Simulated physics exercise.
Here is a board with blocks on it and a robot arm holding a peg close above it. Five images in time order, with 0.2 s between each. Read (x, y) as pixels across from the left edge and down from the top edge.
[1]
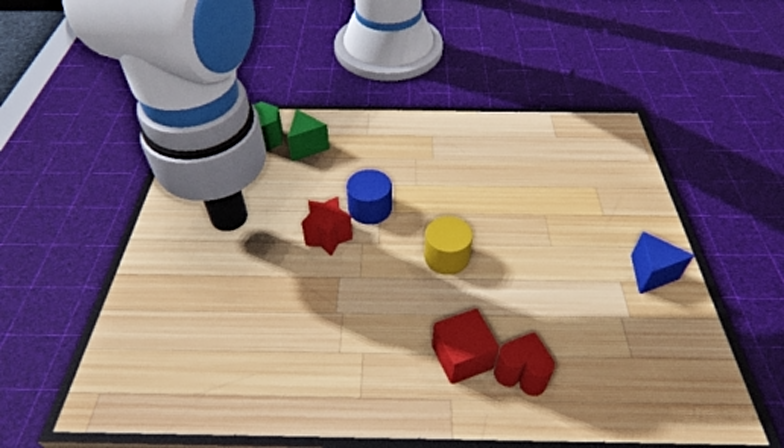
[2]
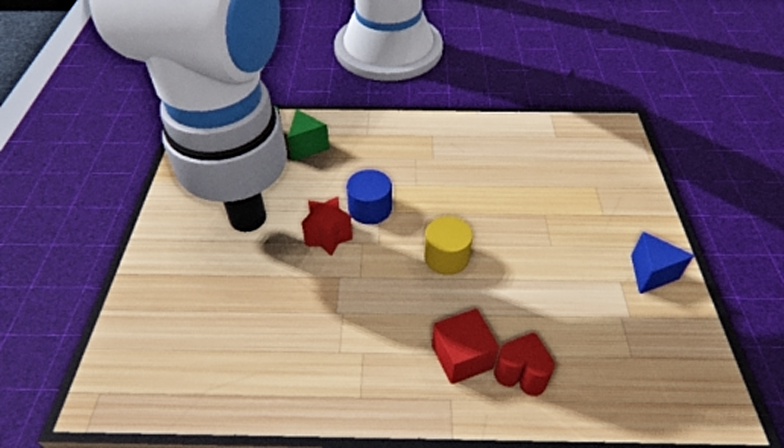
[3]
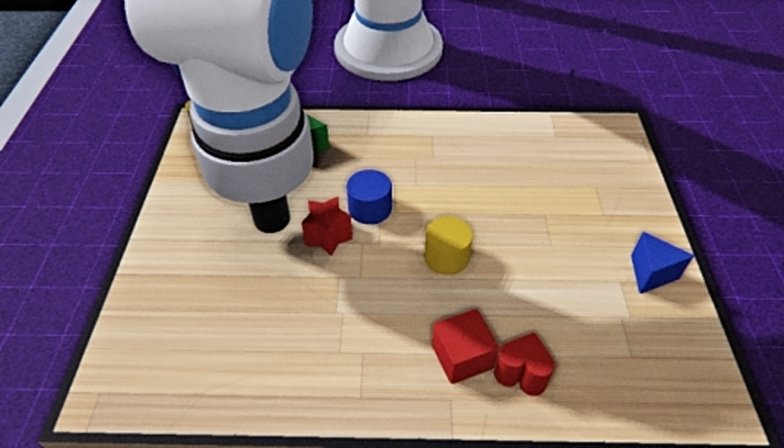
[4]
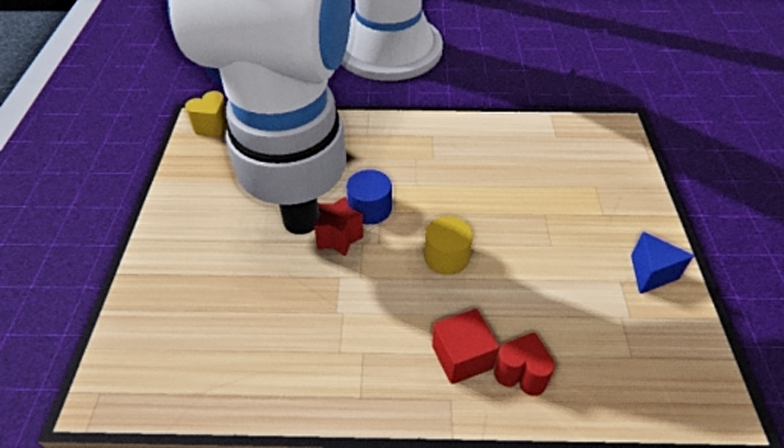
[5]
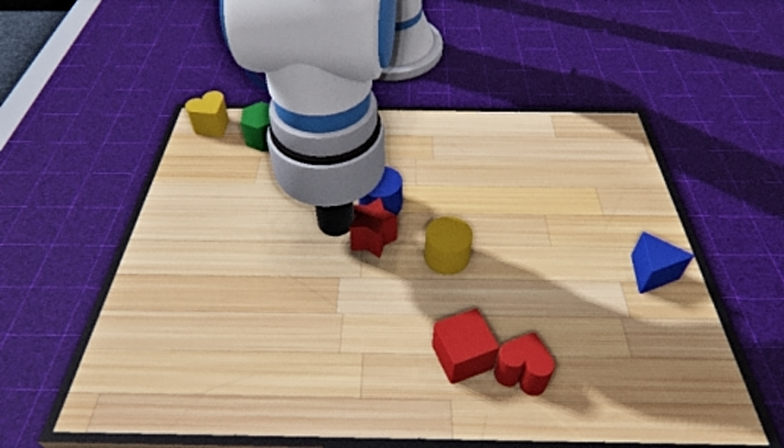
On a wooden board, a robot arm moves right and pushes a red star rightward.
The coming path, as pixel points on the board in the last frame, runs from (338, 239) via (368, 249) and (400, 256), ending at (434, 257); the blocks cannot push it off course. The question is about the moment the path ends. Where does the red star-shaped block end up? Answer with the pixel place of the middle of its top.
Top centre: (470, 225).
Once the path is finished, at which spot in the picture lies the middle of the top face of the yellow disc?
Answer: (511, 234).
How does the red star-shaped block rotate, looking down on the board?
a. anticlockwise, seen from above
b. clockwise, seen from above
(a)
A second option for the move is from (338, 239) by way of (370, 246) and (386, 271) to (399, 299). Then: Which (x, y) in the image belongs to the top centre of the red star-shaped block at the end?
Near (413, 226).
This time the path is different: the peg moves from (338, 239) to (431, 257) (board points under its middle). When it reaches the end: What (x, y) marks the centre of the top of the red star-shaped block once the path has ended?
It should be at (468, 227) by then.
The first path, step by step. One third of the way, peg (368, 234); red star-shaped block (403, 219), turned 15° anticlockwise.
Two thirds of the way, peg (402, 241); red star-shaped block (437, 224), turned 20° anticlockwise; yellow disc (477, 234).
At the end, peg (435, 242); red star-shaped block (470, 225), turned 20° anticlockwise; blue disc still; yellow disc (511, 234).
